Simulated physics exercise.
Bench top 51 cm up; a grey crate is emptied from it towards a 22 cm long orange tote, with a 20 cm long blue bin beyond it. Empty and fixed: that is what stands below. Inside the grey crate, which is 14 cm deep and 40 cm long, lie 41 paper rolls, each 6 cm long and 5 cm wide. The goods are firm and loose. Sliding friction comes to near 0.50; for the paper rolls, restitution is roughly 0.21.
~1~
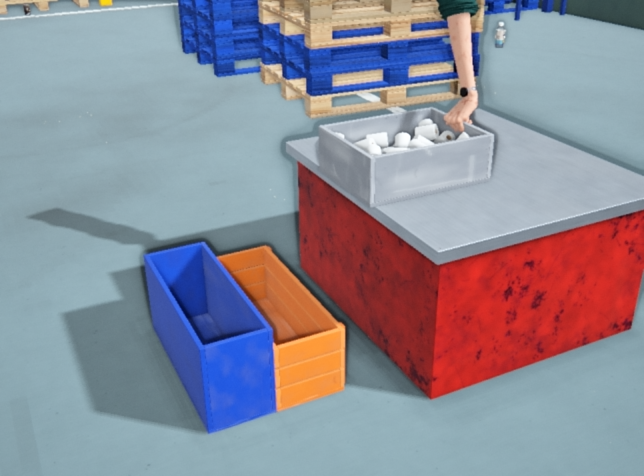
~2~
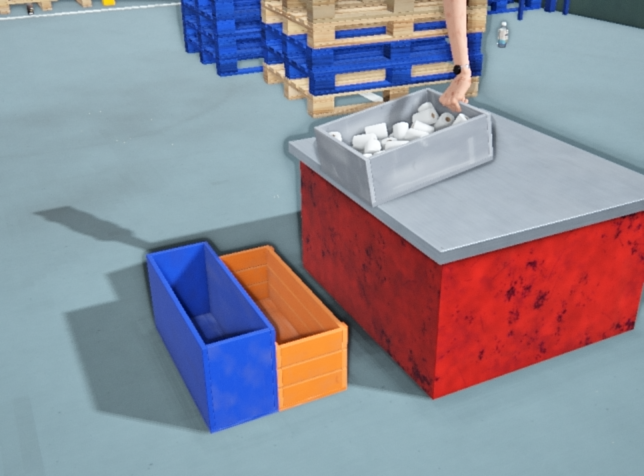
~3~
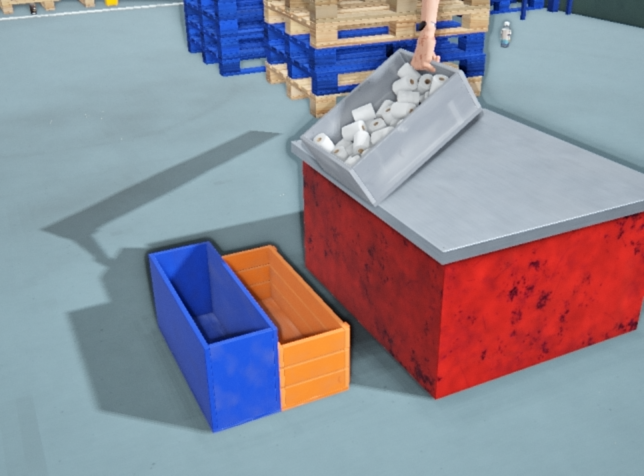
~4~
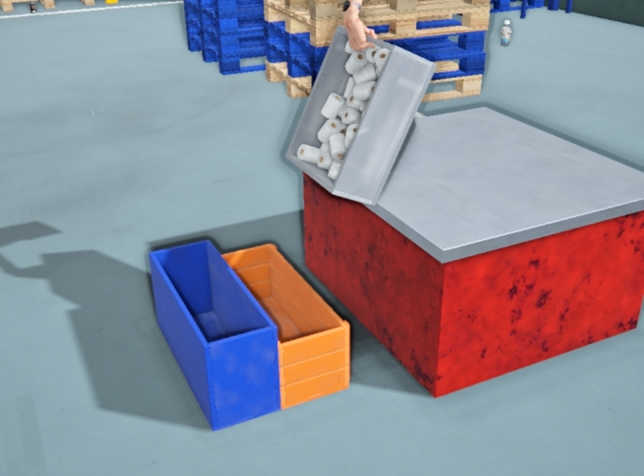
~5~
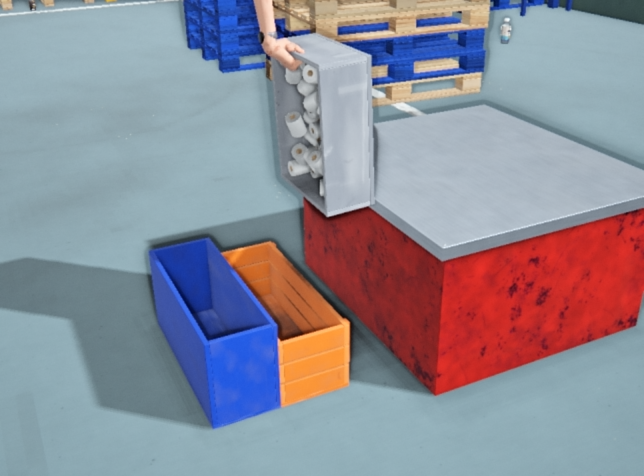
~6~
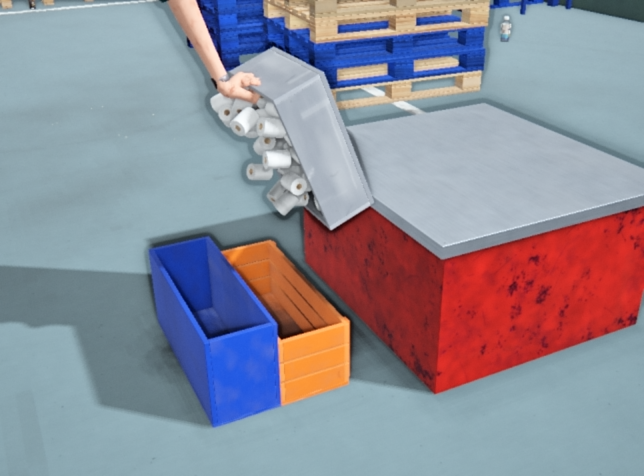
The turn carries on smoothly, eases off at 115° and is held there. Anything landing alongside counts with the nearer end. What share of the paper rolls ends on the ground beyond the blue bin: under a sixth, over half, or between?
Between one sixth and one half of the load, on the ground beyond the blue bin.
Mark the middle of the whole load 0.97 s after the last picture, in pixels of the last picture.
Centre: Approx. (226, 345).
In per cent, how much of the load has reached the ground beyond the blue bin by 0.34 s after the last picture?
Estimated fraction: Some 25 percent.
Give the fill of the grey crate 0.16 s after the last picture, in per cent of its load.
Around 20 in a hundred is still inside.
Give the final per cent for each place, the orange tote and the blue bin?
About 45 in a hundred first and about 20 in a hundred second.
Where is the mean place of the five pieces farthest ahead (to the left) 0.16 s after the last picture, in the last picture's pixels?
At about (138, 255).
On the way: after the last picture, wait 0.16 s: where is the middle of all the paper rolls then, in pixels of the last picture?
It's centred at about (222, 238).
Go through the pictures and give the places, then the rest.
In the first frame (we follow the rim corner now nearest the camera), grey crate at (374, 157); blue bin at (204, 347); tilt 0°; nothing out yet.
In the second frame, grey crate at (368, 158); tilt 10°.
In the third frame, grey crate at (352, 168); tilt 34°.
In the fourth frame, grey crate at (333, 189); tilt 64°.
In the fifth frame, grey crate at (326, 212); tilt 93°.
In the sixth frame, grey crate at (328, 226); blue bin at (209, 341); tilt 112°; 12 out, the lowest roll at (279, 192).
Then, 0.16 s after the last picture, tilt 115°; 9 still in the grey crate, 3 in the orange tote, 2 in the blue bin and 27 in the air.
Then, 0.34 s after the last picture, tilt 115°; 4 still in the grey crate, 9 in the orange tote, 8 in the blue bin, 10 on the ground beyond the blue bin and 10 in the air.
Then, 0.62 s after the last picture, tilt 115°; 1 still in the grey crate, 16 in the orange tote, 9 in the blue bin, 13 on the ground beyond the blue bin and 2 in the air.
When it is over (0.97 s after the last picture), 19 in the orange tote, 9 in the blue bin and 13 on the ground beyond the blue bin. Asked share, 13 of 41, 32 per cent.
